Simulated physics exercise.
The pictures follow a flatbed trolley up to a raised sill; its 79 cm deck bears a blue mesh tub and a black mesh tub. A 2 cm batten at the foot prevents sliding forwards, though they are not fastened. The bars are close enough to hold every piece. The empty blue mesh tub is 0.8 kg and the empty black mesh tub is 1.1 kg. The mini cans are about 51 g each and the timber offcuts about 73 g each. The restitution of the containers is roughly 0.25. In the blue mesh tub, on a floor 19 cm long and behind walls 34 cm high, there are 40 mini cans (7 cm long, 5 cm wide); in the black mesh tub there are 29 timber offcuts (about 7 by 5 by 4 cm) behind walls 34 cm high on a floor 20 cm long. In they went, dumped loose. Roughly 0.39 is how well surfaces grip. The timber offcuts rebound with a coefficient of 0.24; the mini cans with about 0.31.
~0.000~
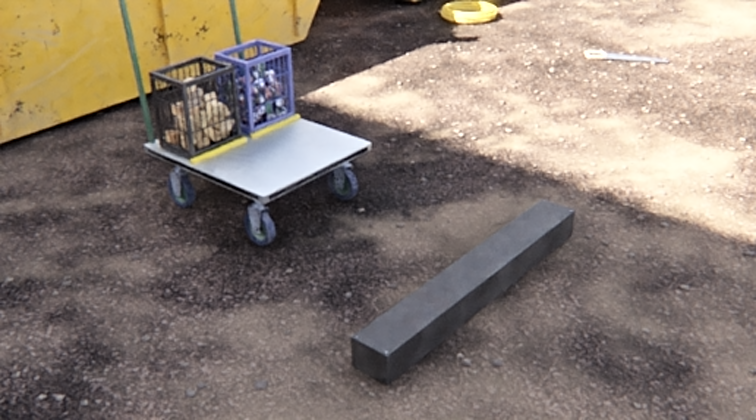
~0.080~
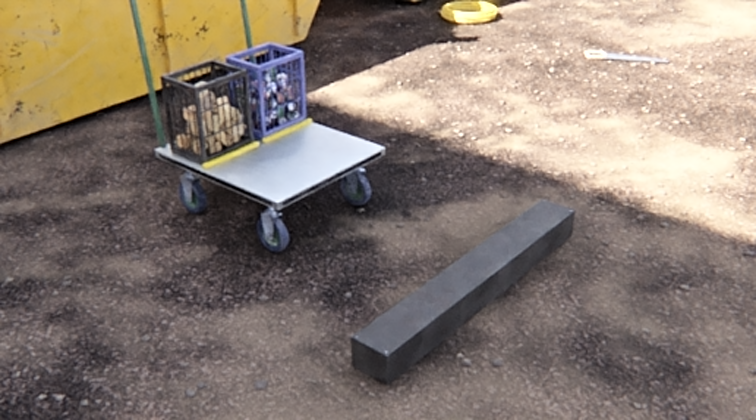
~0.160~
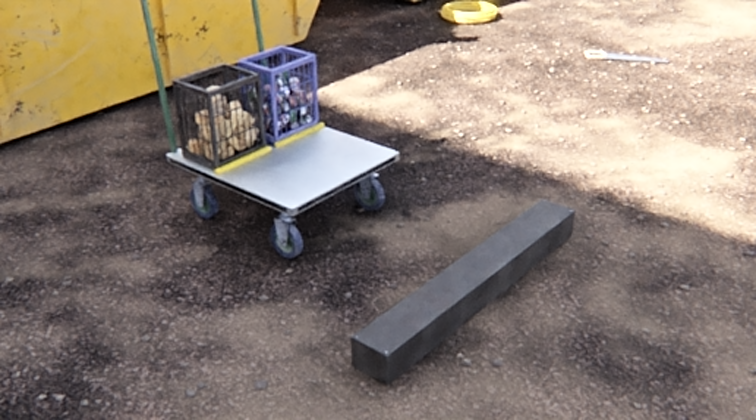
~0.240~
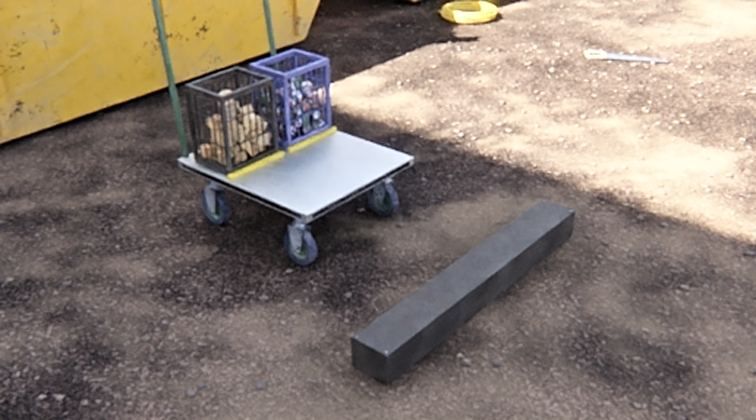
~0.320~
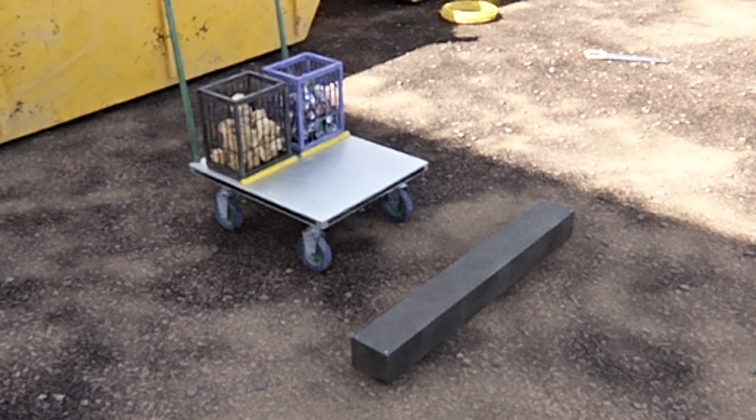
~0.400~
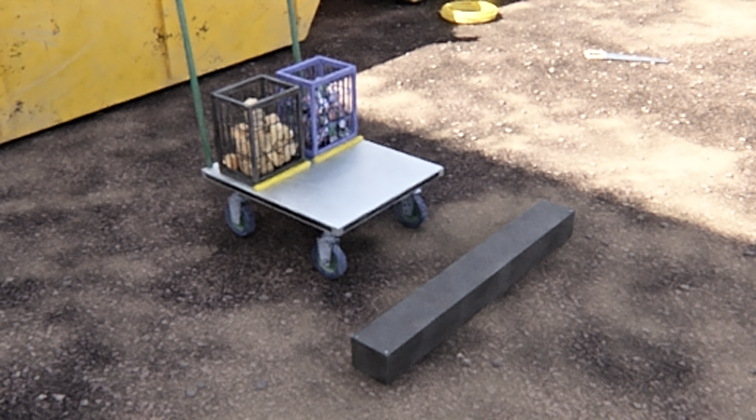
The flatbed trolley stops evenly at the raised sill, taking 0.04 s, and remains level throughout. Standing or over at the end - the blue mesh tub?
Oh, it's still up.
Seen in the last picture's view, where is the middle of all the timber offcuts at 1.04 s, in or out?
In the last picture they centre on about (330, 172).
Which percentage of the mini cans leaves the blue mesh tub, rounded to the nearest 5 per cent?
Close to 0 in a hundred of them.
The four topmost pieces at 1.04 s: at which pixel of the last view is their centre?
Centred close to (374, 121).
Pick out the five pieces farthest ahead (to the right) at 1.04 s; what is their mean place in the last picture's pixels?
They're centred near (371, 160).
After 0.74 s, the stop begins.
After 0.86 s, the blue mesh tub leans 7° with 0 of 40 out and the black mesh tub leans 5° with 0 of 29 out.
After 1.04 s, the blue mesh tub is upright with 0 of 40 out and the black mesh tub is upright with 0 of 29 out.
When it is over (at 1.28 s), the blue mesh tub is upright with 0 of 40 out and the black mesh tub is upright with 0 of 29 out. Greatest lean of the blue mesh tub, 7°.
